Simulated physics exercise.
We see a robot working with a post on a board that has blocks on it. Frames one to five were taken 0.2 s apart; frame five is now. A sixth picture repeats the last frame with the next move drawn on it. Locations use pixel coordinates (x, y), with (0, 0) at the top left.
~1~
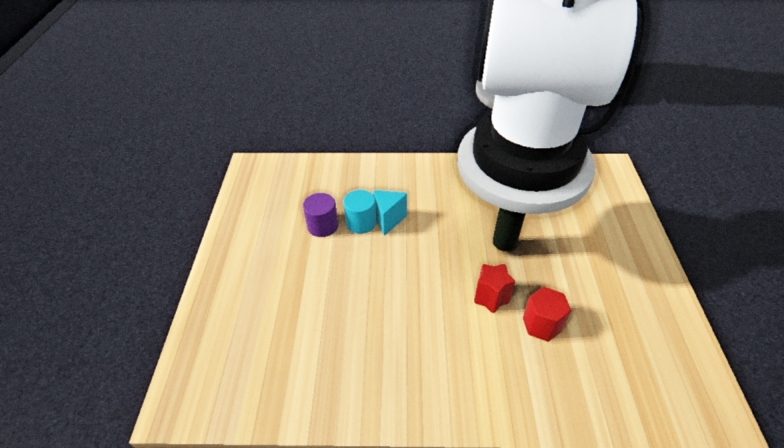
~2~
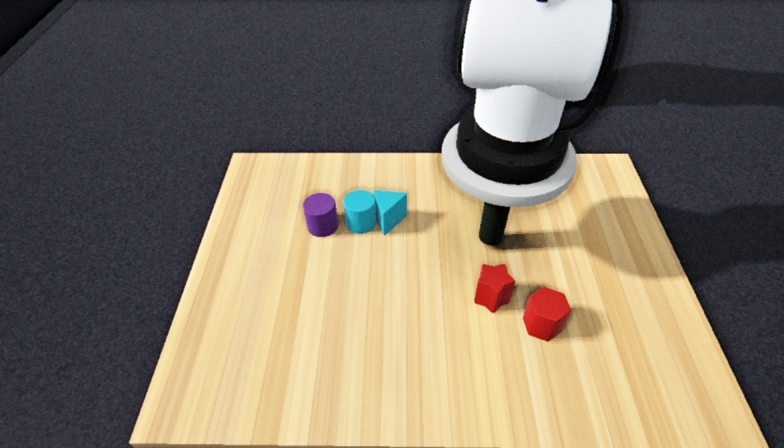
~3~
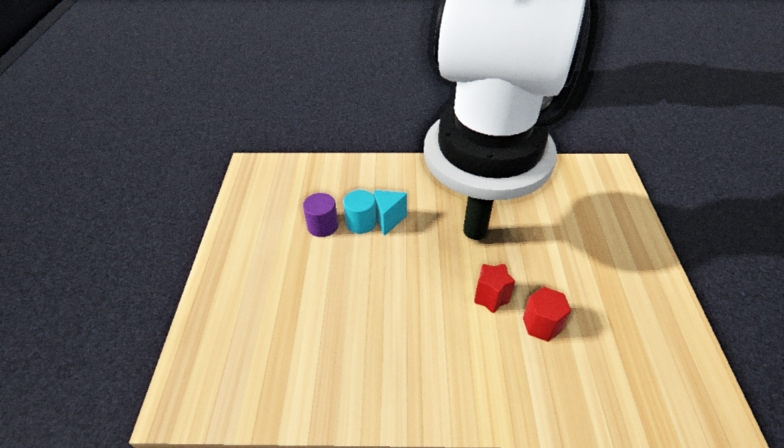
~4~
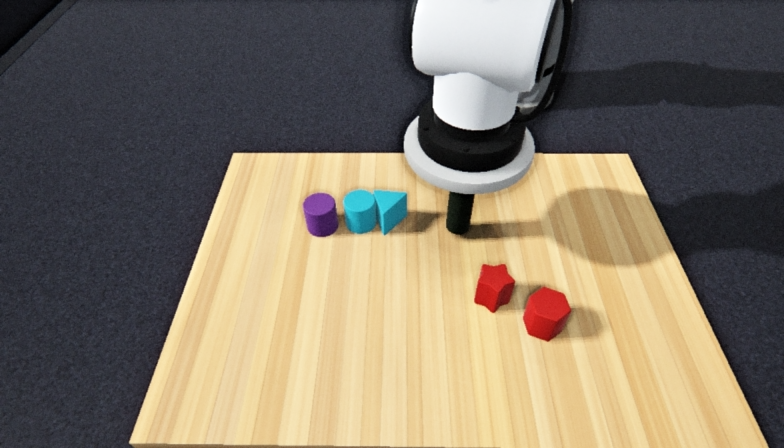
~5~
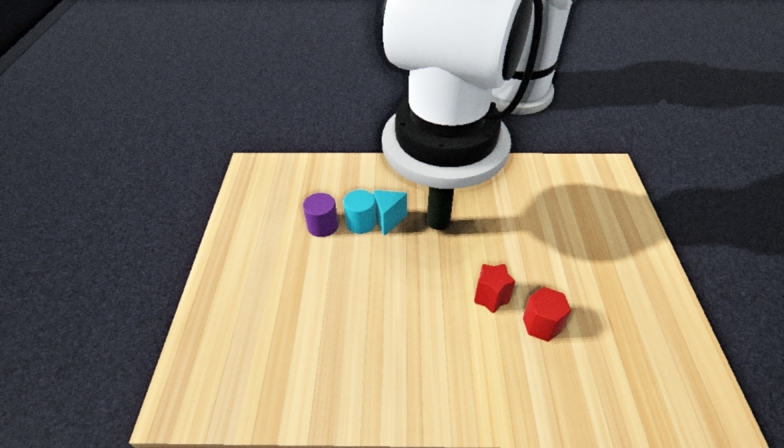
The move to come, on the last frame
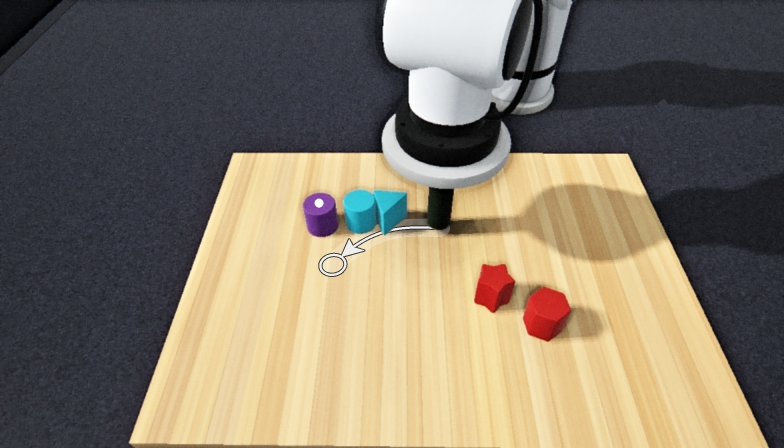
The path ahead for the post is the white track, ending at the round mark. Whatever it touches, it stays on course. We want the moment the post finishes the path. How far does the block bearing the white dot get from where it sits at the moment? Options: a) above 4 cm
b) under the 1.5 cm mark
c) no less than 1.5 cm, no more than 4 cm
b
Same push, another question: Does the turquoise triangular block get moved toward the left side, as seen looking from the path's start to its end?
No, I don't think so.
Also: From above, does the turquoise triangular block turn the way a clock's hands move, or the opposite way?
From above, the turquoise triangular block will be seen to turn clockwise.
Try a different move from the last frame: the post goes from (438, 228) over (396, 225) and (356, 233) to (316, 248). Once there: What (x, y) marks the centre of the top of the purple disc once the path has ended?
Close to (301, 205).
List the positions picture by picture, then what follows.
Post tip (505, 243); block tops, purple disc (319, 203); turquoise disc (359, 200); turquoise triangular block (388, 198), in the first picture.
Post (491, 237); blocks unchanged, in the second picture.
Post (475, 231); blocks unchanged, in the third picture.
Post (458, 226); blocks unchanged, in the fourth picture.
Post (439, 222); purple disc (319, 203); turquoise disc (359, 200); turquoise triangular block (388, 198), in the fifth picture.
Path on the board, from (438, 228) via (399, 229) and (362, 241), ending at (333, 265); the dot is on the purple disc.
The first path, step by step. One third of the way, post (398, 223); turquoise disc (354, 199); turquoise triangular block (381, 196).
Two thirds of the way, post (361, 235); turquoise disc (349, 197); turquoise triangular block (377, 193), turned 20° clockwise.
At the end, post (332, 259); purple disc in place; turquoise disc (349, 197); turquoise triangular block (377, 193), turned 20° clockwise.
